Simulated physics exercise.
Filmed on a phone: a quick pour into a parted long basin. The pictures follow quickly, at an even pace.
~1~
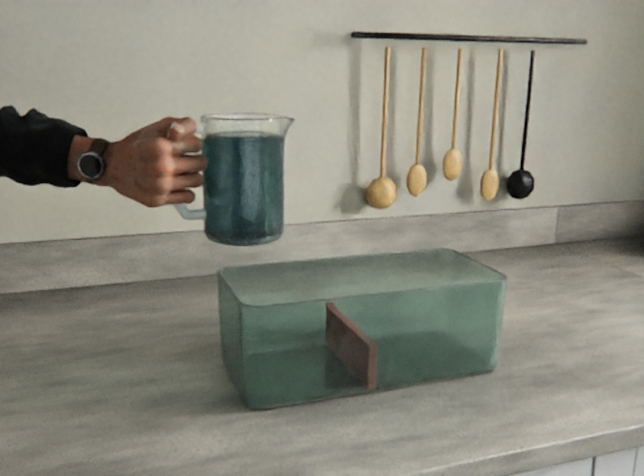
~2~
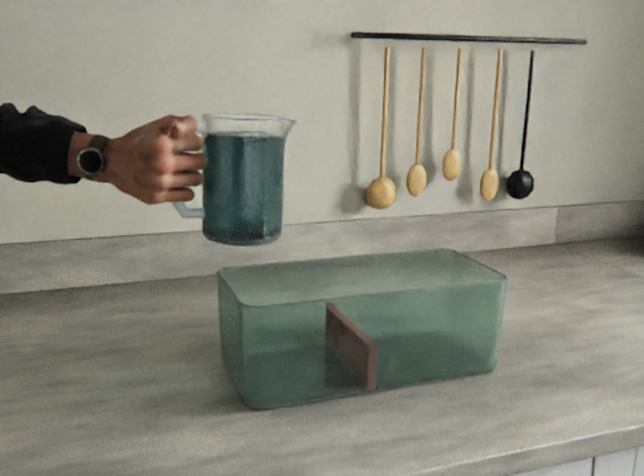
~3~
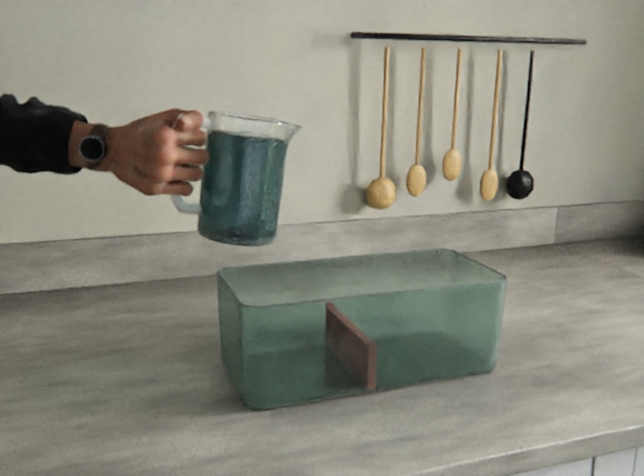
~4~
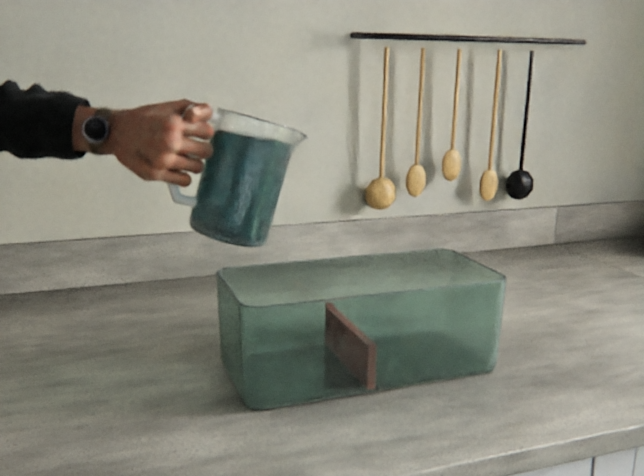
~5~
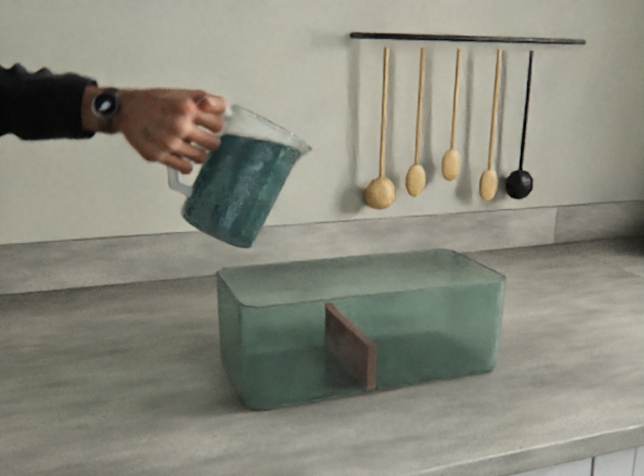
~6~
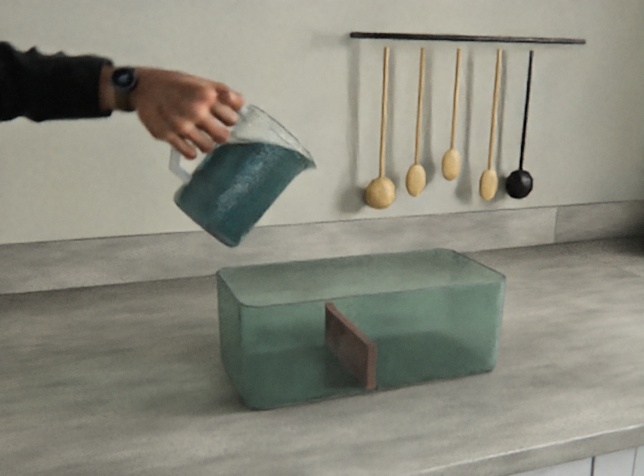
The clip opens with a hand in a dark sleeve and wristwatch holding a clear jug of blue-green liquid upright above a divided, greenish long basin on a counter. The hand then tilts the jug to the right, slightly at first, then steeply, as the liquid shifts toward the spout.
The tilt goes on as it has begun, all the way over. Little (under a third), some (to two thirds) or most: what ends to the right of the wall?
The share right of the wall is less than a third.
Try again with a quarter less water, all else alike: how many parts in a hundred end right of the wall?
It comes to 5 per cent or so.
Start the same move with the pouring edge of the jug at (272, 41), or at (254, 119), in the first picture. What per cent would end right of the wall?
In turn 25 and 5 in a hundred.
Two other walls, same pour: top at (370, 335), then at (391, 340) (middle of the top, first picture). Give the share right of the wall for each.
Roughly 10 per cent, and 15 per cent.
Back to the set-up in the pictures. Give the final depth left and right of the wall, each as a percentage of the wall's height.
The left part 40 per cent, the right part 10.
A moment on, the jug is tipped right over and 53 per cent is still to pour, 11 is left of the wall and 14 right of it.
Next, the jug is tipped right over and 11 per cent is still to pour, 57 is left of the wall and 19 right of it.
Then the jug is tipped right over and 0 per cent is still to pour, 68 is left of the wall and 24 right of it.
Later the jug is tipped right over and 0 per cent is still to pour, 70 is left of the wall and 24 right of it.
Finally, 70 per cent lies left of the wall, 24 right of it and 6 outside.
